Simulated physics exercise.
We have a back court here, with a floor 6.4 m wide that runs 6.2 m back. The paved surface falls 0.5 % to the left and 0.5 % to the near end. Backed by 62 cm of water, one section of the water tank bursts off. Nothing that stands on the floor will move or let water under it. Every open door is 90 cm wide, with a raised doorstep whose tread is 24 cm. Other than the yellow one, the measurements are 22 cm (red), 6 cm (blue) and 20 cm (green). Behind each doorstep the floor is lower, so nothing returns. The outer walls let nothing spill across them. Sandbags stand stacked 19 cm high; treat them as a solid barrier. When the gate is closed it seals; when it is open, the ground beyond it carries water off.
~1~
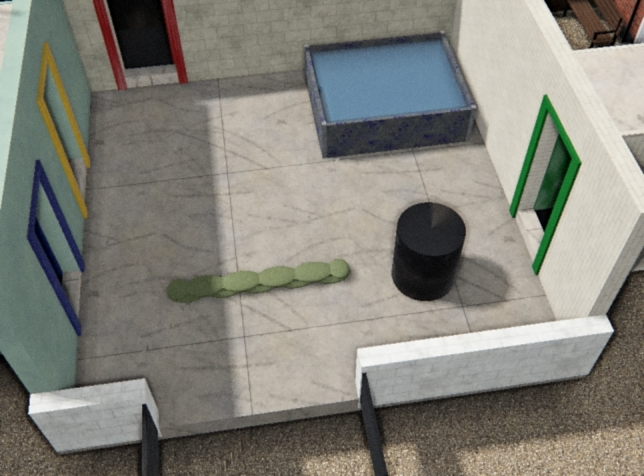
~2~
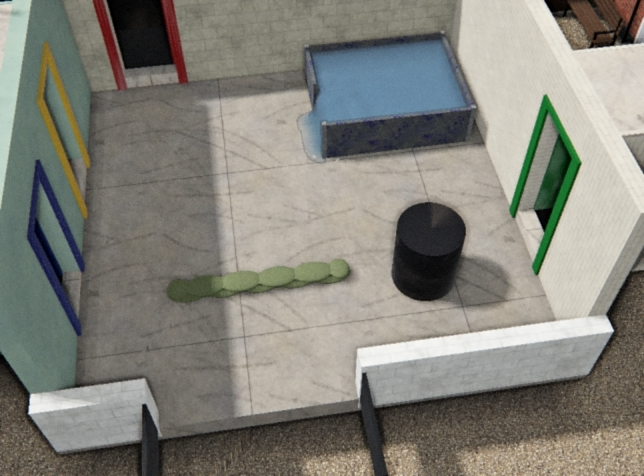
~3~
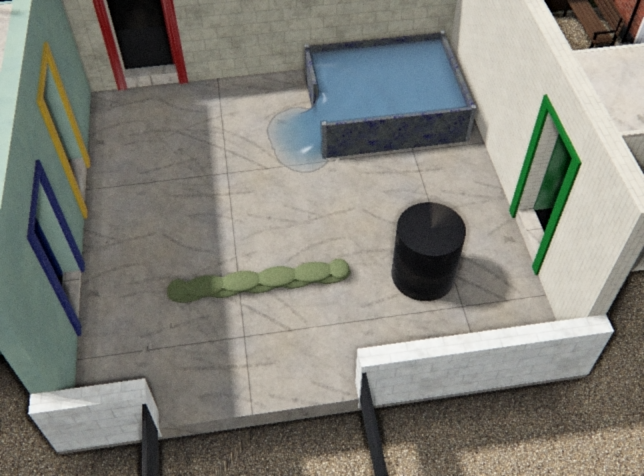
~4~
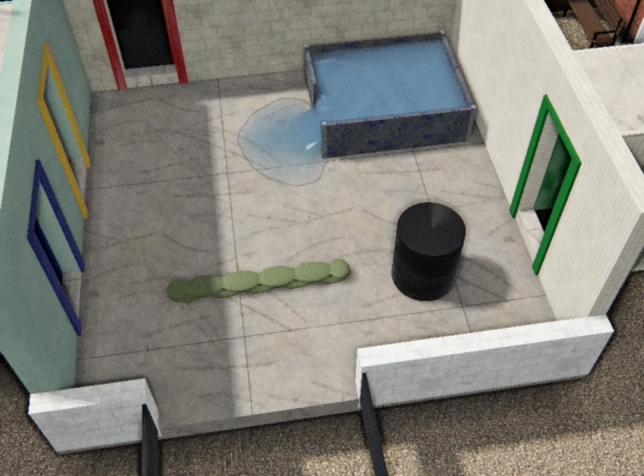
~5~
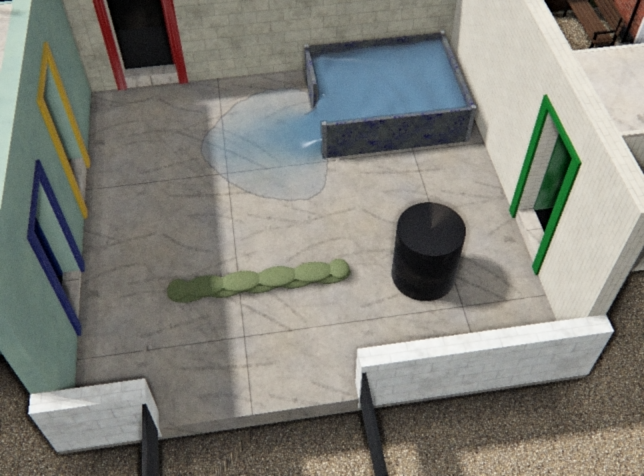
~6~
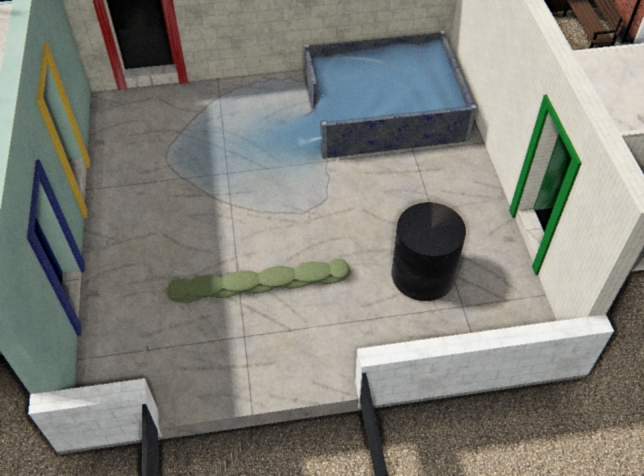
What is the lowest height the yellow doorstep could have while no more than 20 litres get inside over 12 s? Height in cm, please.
18 cm.
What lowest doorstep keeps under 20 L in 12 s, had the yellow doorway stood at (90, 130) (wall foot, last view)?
18 cm.
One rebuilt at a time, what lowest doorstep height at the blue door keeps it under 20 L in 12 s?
Door blue, min height approx. 14.0 cm.
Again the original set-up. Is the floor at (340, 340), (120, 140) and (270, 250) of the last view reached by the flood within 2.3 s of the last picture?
First bone-dry, second wet through, third wet through.
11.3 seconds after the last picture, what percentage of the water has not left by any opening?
Share still there: Approx. 80 percent.
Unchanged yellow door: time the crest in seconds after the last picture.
Near 1.8 seconds.
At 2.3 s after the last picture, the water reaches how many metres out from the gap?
Roughly 5.8 m from the gap.
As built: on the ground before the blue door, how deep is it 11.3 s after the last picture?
You'd measure close to 9.5 cm there.
Then, 0.7 s after the last picture water covers 35 % of the floor, deepest (34 cm) near (312, 143); 17 cm at the yellow door, 0 litres in over its 24 cm doorstep.
Then, 2.3 s after the last picture water covers 45 % of the floor, deepest (26 cm) near (91, 115); 21 cm at the yellow door, 0 litres in over its 24 cm doorstep.
Then, 11.3 s after the last picture water covers 95 % of the floor, deepest (12 cm) near (74, 422); 7 cm at the yellow door, 0 litres in over its 24 cm doorstep.
At the yellow door as built, the water peaked near 25 cm, 1.7 s after the last picture.
Run again over the same 12 s with other heights there, 38 litres in over 16 cm, 4 litres over 21.5 cm. The limit of 20 litres is kept from about 18 cm up.
